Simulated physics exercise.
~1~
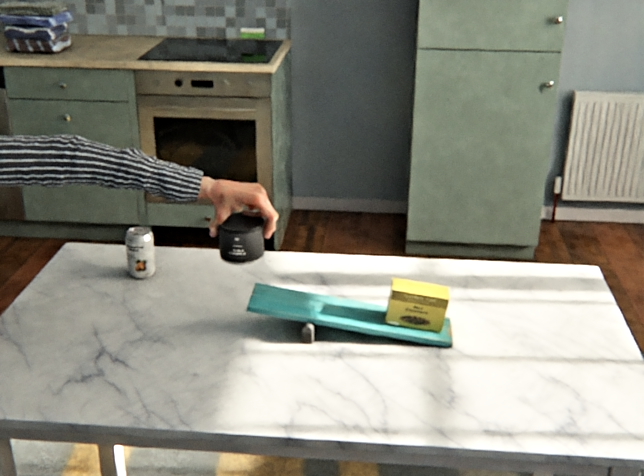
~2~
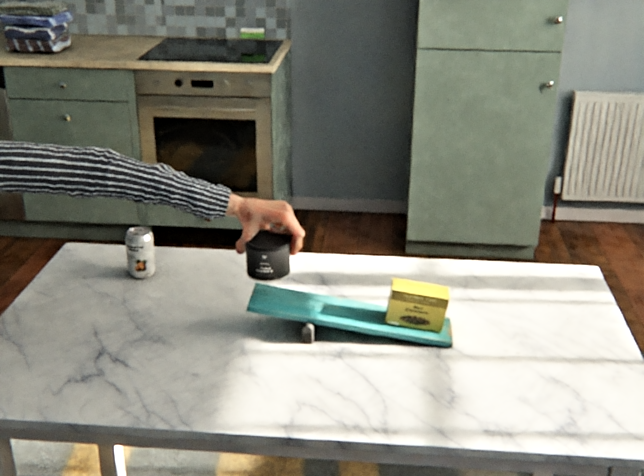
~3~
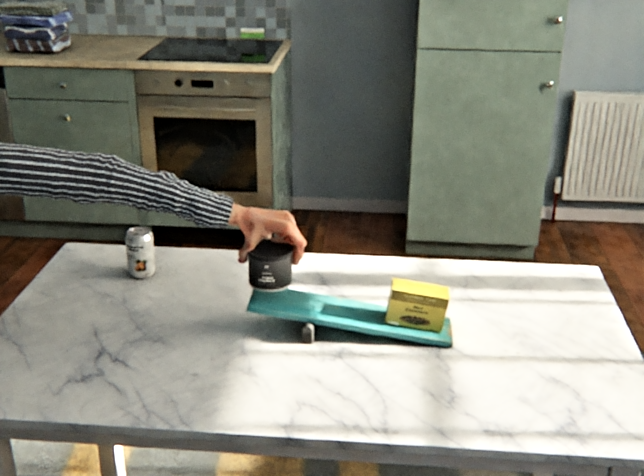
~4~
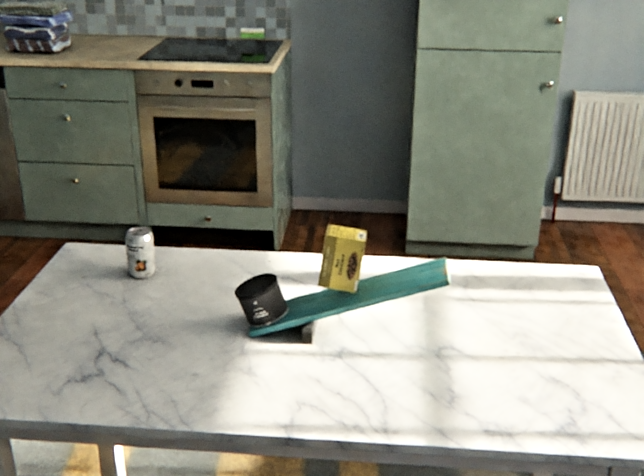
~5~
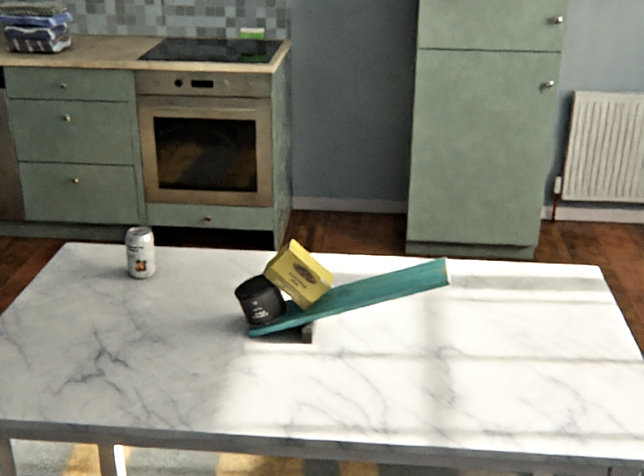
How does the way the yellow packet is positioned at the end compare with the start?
At the start the yellow packet leans slightly with the slope at the right end of the plank. At the end it is upside down, tipped over against the black tub.
